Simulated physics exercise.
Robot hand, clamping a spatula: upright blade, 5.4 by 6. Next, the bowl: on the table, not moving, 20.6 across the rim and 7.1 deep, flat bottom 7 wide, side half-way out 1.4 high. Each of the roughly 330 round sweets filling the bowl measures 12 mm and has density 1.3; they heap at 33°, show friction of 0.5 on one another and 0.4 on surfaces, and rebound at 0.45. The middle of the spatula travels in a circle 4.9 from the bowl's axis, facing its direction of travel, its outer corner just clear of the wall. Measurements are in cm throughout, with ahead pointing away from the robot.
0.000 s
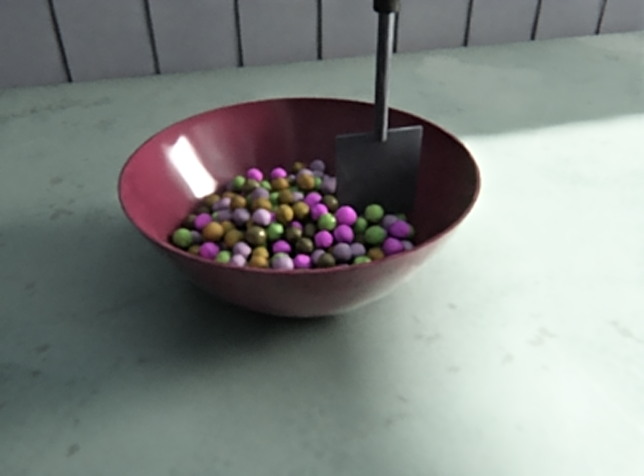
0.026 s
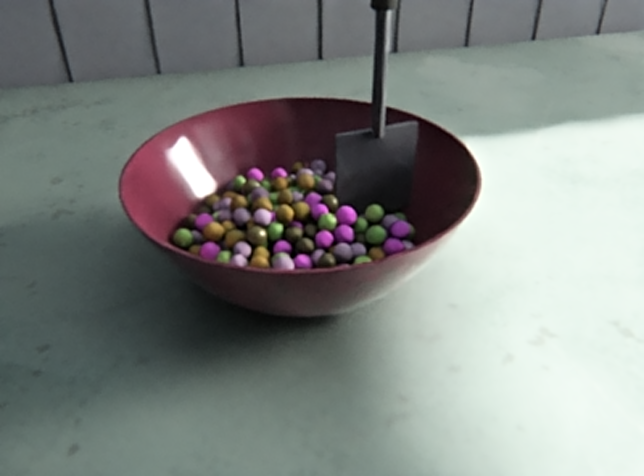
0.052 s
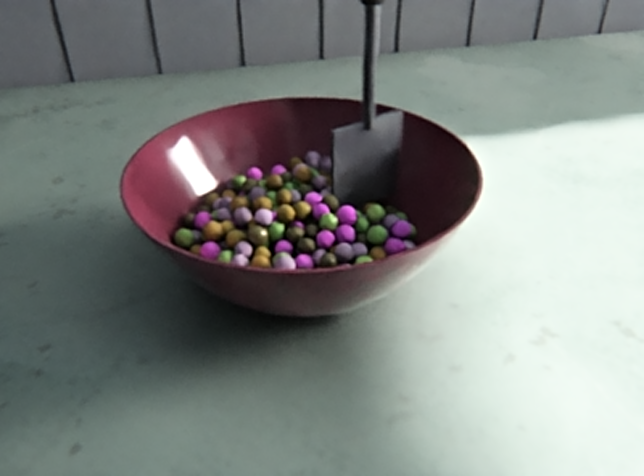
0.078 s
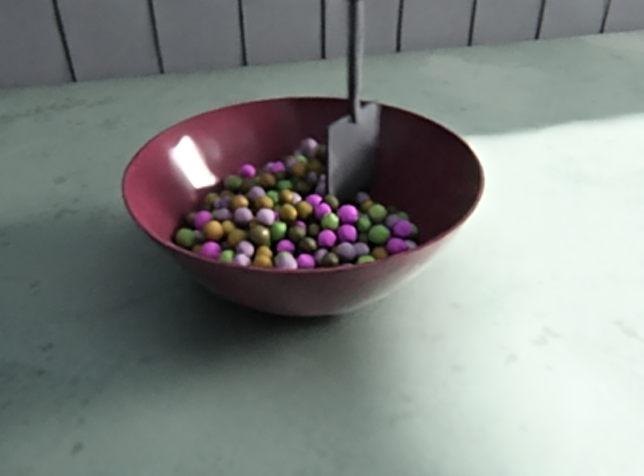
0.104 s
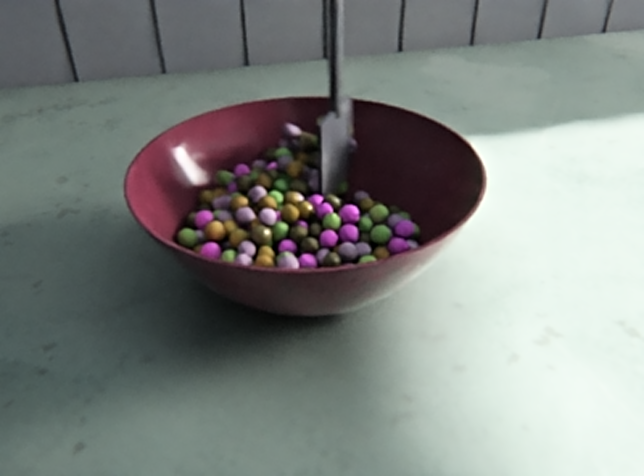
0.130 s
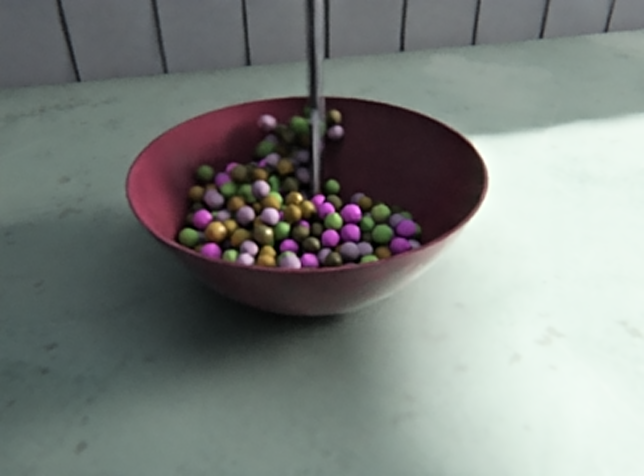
The footage shows an upright spatula sweeping in an arc from the right side toward the back of a stationary dark red bowl, turning edge-on as it pushes small multicoloured balls into a rising pile against the far wall.
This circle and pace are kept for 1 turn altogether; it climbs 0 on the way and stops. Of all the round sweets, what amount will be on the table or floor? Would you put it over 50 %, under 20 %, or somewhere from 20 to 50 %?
I would put it under 20 %.
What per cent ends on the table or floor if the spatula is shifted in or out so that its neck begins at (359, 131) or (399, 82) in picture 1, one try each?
Near 5 and 0 in a hundred, one try each.
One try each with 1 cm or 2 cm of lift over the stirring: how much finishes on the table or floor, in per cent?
It comes to about 10 per cent and about 5 per cent.
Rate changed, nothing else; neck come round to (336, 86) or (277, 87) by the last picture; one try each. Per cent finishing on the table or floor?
Around 5 and 25 percent, in that order.
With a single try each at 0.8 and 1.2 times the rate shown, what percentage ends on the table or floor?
Around 5 percent for the first try and 20 percent for the second.
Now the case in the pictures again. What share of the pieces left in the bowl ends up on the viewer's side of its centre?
Close to 35 in a hundred.
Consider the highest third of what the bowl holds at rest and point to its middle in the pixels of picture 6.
It is centred near (346, 171).
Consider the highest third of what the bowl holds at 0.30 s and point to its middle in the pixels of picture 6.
Around pixel (217, 225).
After 0.30 s, 182° round, highest piece 9 above the table; 329 in the bowl, 3 in flight or on the tool.
After 0.47 s, 292° round, highest piece 10 above the table; 315 in the bowl, 8 on the table or floor, 9 in flight or on the tool.
After 0.76 s, 0° round, highest piece 7 above the table; 299 in the bowl, 33 on the table or floor.
After 1.46 s, 0° round, highest piece 6 above the table; 299 in the bowl, 33 on the table or floor.
In the end, 299 in the bowl, 33 on the table or floor. That is 10 % on the table or floor.
